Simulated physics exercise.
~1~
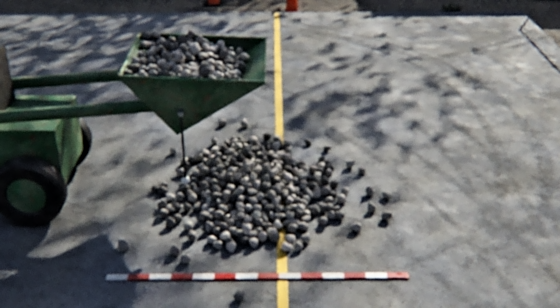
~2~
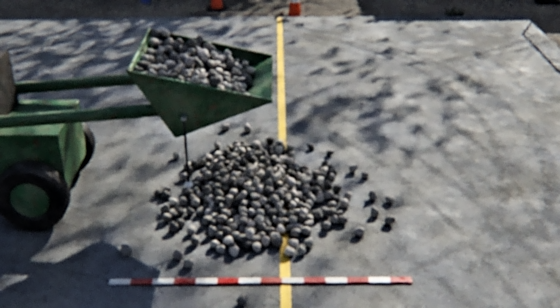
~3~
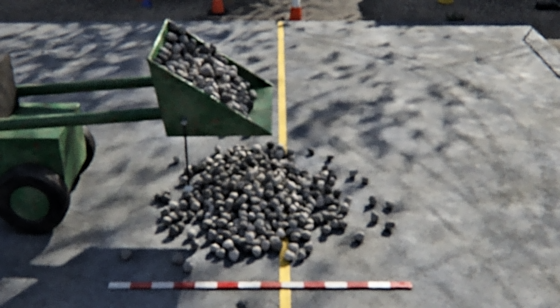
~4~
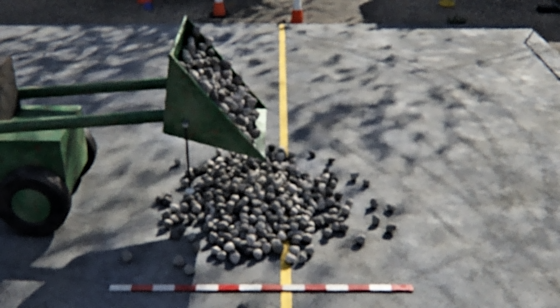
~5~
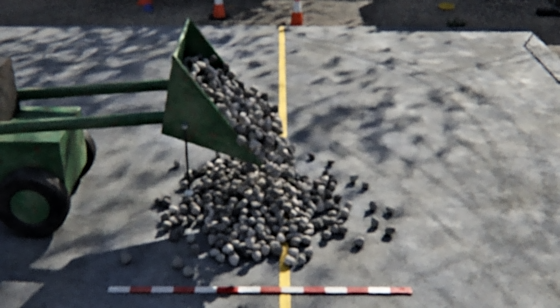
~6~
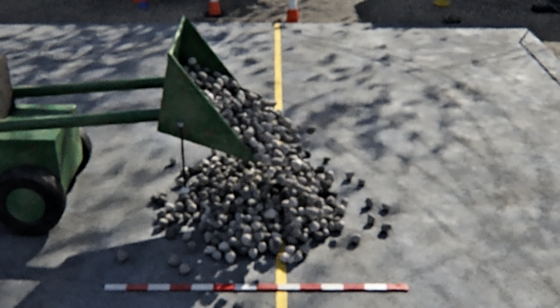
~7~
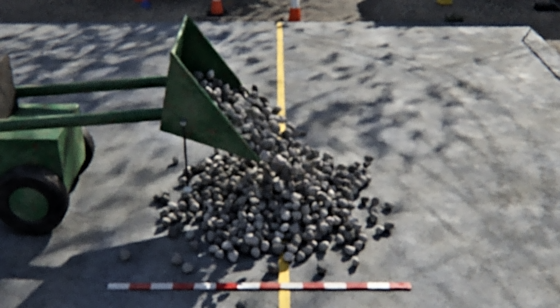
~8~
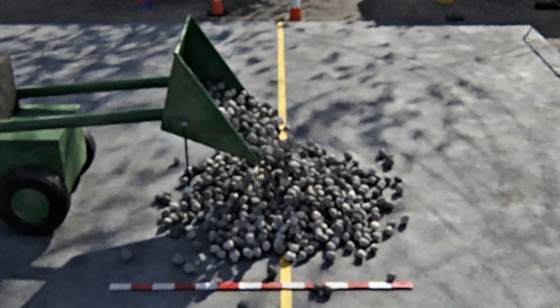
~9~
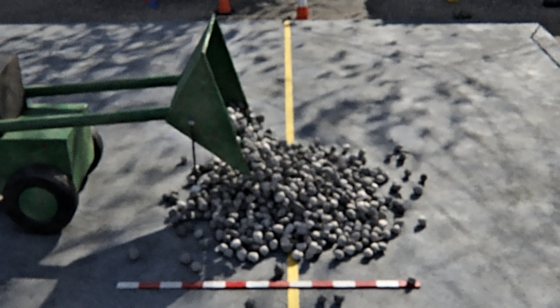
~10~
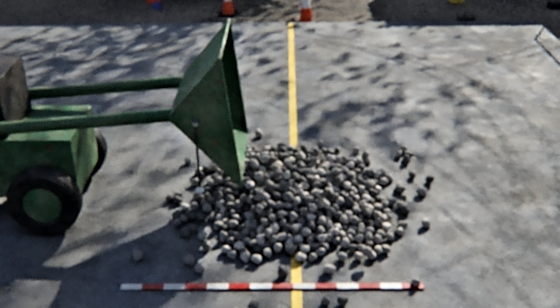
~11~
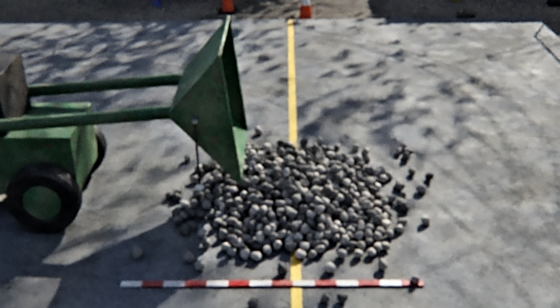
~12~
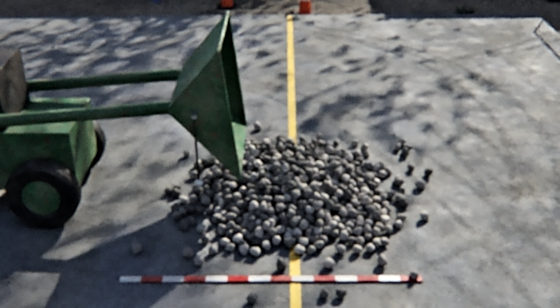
The footage shows a green wheeled machine tilting its raised bucket of grey stones in stages above a loose pile straddling a yellow line. The stones slide out and spread rightward past the line until the bucket is empty and steeply tipped, leaving a larger, still heap.
